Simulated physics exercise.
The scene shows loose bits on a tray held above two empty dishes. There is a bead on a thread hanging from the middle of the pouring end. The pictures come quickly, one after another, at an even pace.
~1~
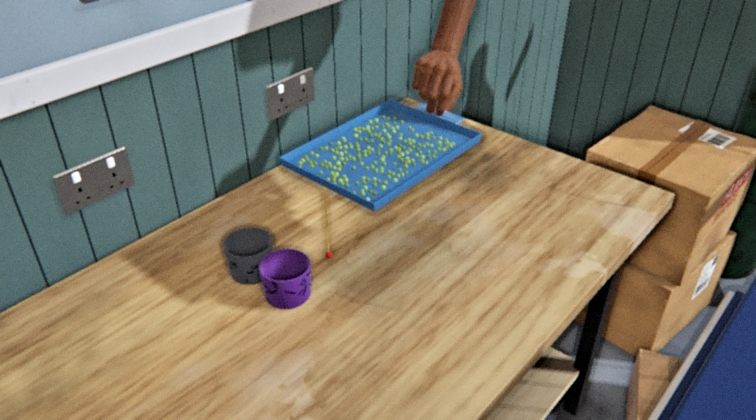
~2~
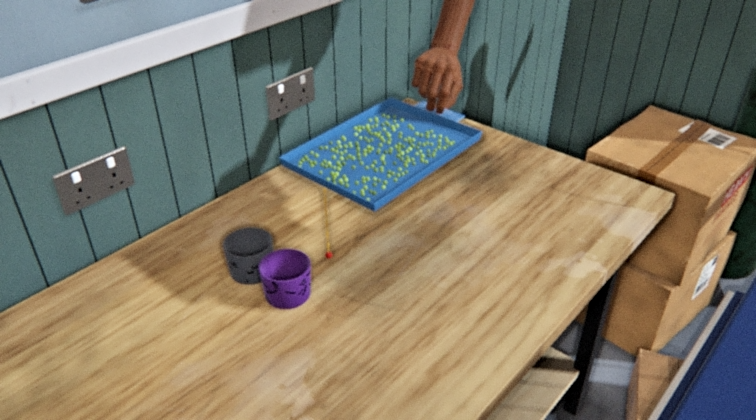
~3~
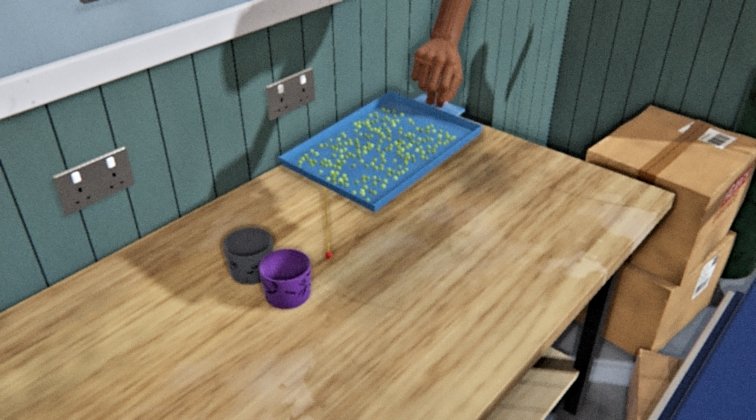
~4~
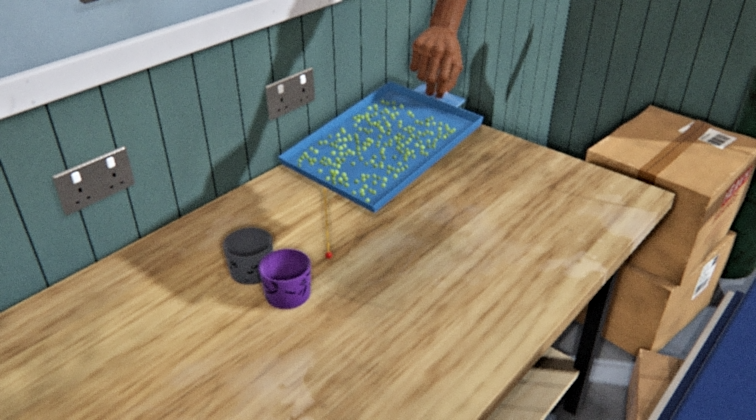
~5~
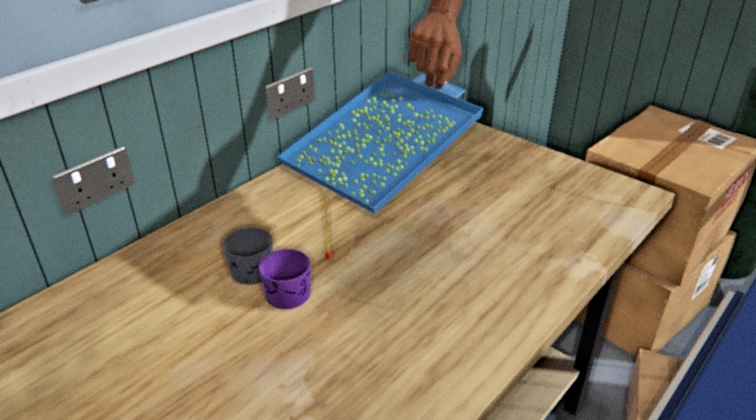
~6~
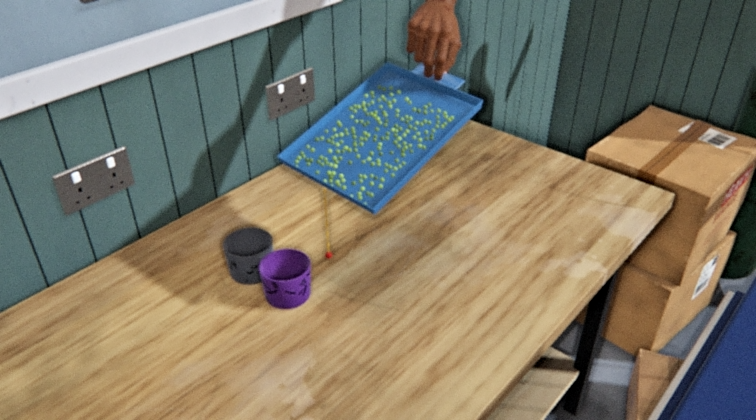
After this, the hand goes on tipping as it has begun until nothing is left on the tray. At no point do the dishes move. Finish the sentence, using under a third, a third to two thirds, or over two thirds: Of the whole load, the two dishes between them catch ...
... under a third of it.
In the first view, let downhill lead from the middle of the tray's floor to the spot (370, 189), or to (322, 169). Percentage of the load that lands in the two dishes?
The first try gives close to 0 per cent, the second close to 30 per cent.
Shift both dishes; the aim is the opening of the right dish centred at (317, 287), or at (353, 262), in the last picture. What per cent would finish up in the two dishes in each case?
Some 40 percent in the first case, 0 percent in the second.
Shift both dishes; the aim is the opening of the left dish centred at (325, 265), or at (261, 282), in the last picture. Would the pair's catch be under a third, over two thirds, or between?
In order: One to two thirds, then under a third.
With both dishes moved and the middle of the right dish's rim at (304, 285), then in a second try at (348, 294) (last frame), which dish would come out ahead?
In the first try it is the one to the right, in the second it is the one to the right.
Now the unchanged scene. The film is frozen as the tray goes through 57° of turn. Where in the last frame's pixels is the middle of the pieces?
Roughly at (343, 190).
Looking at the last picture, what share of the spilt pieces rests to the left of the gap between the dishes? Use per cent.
Some 10 per cent.
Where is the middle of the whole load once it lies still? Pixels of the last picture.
Near (325, 333), more or less.
Shortly afterwards, tray tipped steeply; the bulk on the tray; only a few outside both; a little in the air.
Next, tray tipped right over; the bulk on the tray; only a few in the right dish; a little outside both; only a few in the air.
Some moments later, tray tipped past a quarter turn; a little in the right dish; the bulk outside both.
In the end, tray tipped past a quarter turn; a little in the right dish; none at all in the left dish; the bulk outside both.
